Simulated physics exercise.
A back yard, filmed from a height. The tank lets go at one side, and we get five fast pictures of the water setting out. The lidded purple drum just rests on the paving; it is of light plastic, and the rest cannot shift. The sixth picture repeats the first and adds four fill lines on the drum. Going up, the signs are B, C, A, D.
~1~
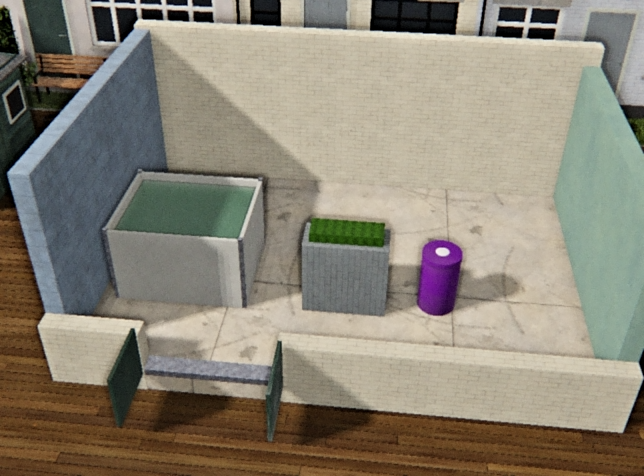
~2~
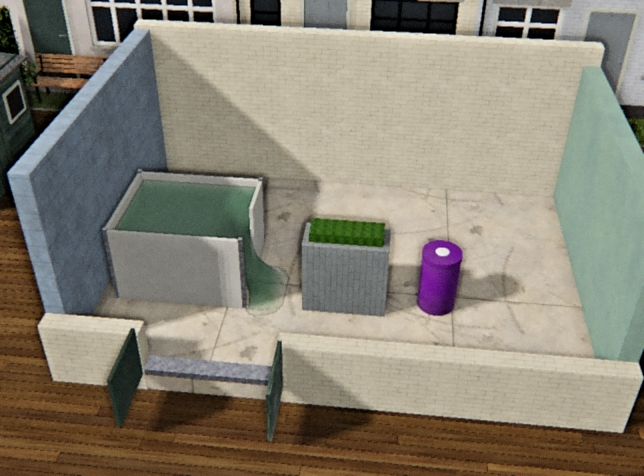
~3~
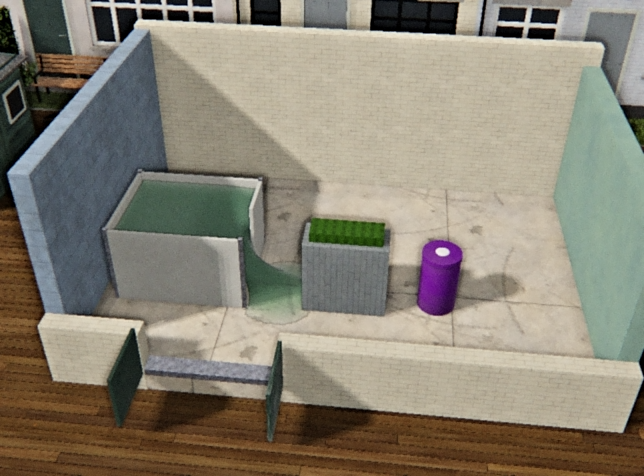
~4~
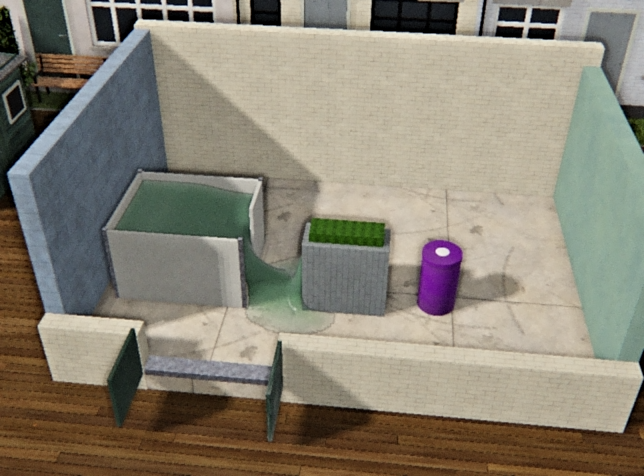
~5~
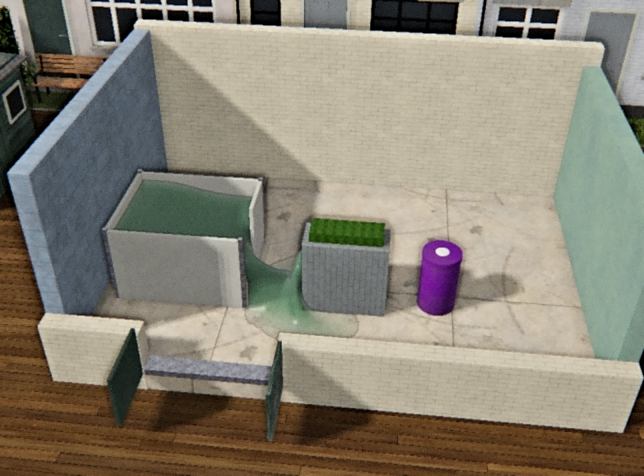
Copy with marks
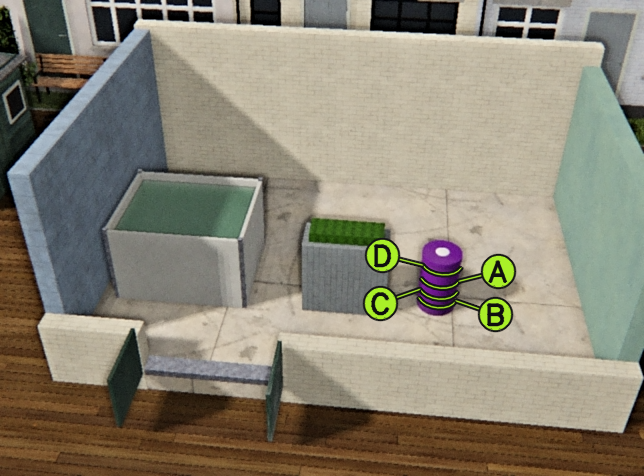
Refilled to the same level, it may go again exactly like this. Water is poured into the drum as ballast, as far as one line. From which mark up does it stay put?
It is B.
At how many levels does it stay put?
All four.
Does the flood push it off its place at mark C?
No.
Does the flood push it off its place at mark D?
No.
On the marked copy, A at (440, 288); B at (437, 307); C at (438, 299); D at (442, 274); from the bottom up B, C, A, D.
With A, it does not move.
With B, it does not move.
With C, it does not move.
With D, it does not move.
